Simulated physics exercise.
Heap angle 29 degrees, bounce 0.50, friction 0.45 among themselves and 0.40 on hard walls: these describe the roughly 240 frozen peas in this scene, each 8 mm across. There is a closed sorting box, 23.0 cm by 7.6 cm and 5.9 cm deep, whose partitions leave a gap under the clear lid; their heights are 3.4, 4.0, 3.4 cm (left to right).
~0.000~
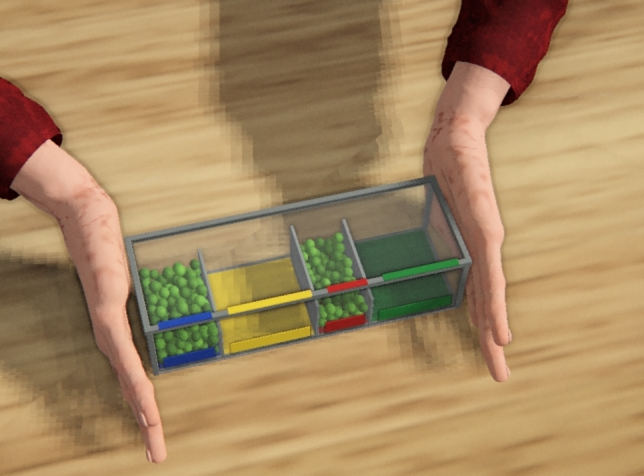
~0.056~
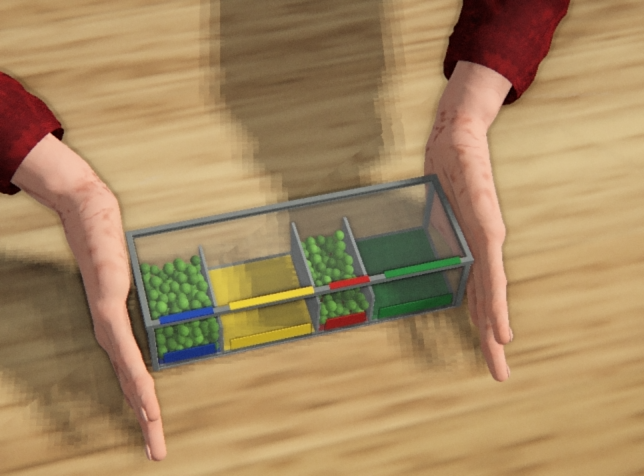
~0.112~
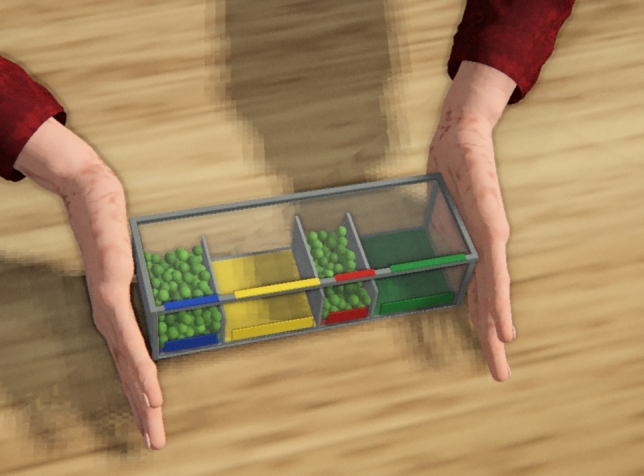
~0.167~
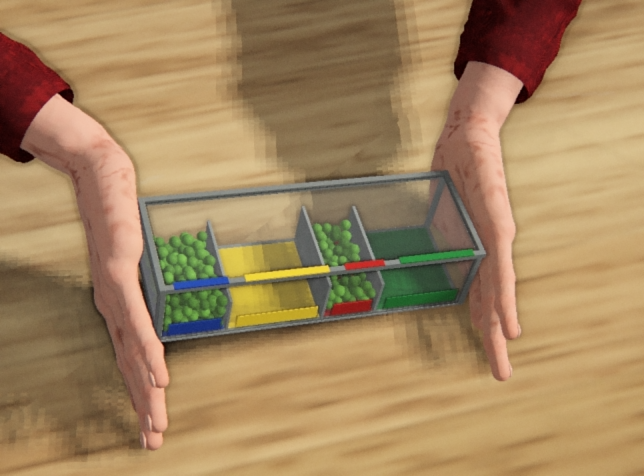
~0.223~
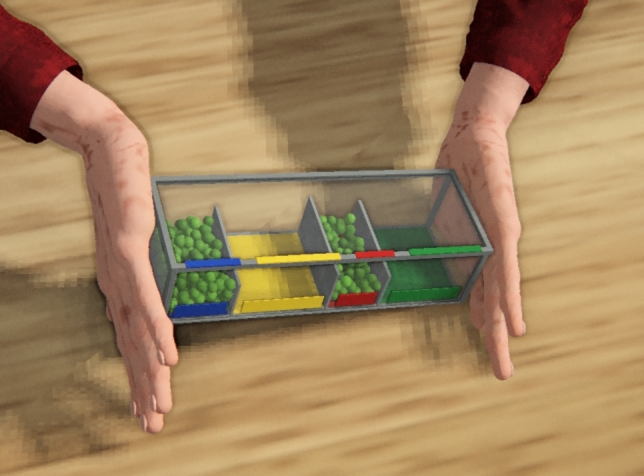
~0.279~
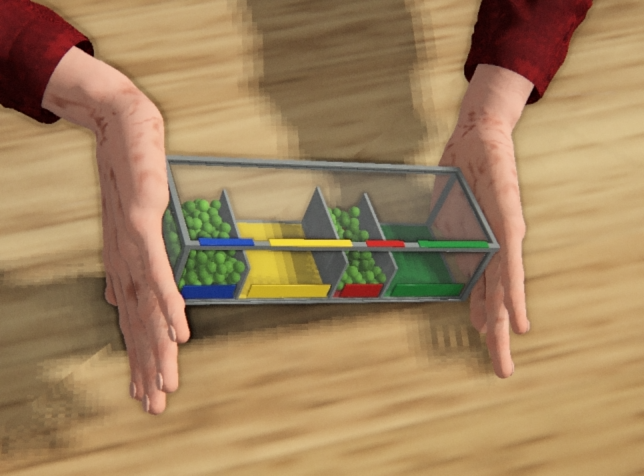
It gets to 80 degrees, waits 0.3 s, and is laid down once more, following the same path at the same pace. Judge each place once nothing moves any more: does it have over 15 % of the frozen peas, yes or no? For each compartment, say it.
Red: Yes, blue: Yes, green: Yes, yellow: No.
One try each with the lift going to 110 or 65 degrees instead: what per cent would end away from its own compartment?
Some 100 and 15 per cent.
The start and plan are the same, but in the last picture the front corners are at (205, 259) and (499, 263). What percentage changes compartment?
Around 40 per cent, it would seem.
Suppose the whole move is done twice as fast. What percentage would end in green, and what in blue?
I'd say green 35 percent, blue 20 percent.
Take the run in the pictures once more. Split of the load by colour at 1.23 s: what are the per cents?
Per cent by colour: Red 40; blue 35; green 15; yellow 10.
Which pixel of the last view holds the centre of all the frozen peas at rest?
After settling, the middle sits near (330, 271).
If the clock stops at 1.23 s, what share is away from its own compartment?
About 30 %.
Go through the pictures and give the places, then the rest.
In the first frame, box tilt 0 degrees, front corners at (150, 328) and (465, 260); red 35 %, blue 65 %.
In the second frame, box tilt 1 degrees, front corners at (151, 323) and (466, 259).
In the third frame, box tilt 5 degrees, front corners at (155, 309) and (471, 256), lowest corner right back.
In the fourth frame, box tilt 9 degrees, front corners at (164, 288) and (479, 252), lowest corner right back.
In the fifth frame, box tilt 14 degrees, front corners at (176, 266) and (486, 249), lowest corner right back.
In the sixth frame, box tilt 19 degrees, front corners at (189, 243) and (492, 246), lowest corner right back; red 35 %, blue 65 %. Its pace works out near 85 degrees a second.
After 1.23 s, tilt 80 degrees; red 40 %, blue 35 %, green 15 %, yellow 10 %.
After 1.86 s, tilt 40 degrees; red 35 %, blue 30 %, green 30 %, yellow 5 %.
After 2.53 s, tilt 0 degrees; red 35 %, blue 30 %, green 30 %, yellow 5 %.
At rest (3.3 s), red 35 %, blue 30 %, green 30 %, yellow 5 %.
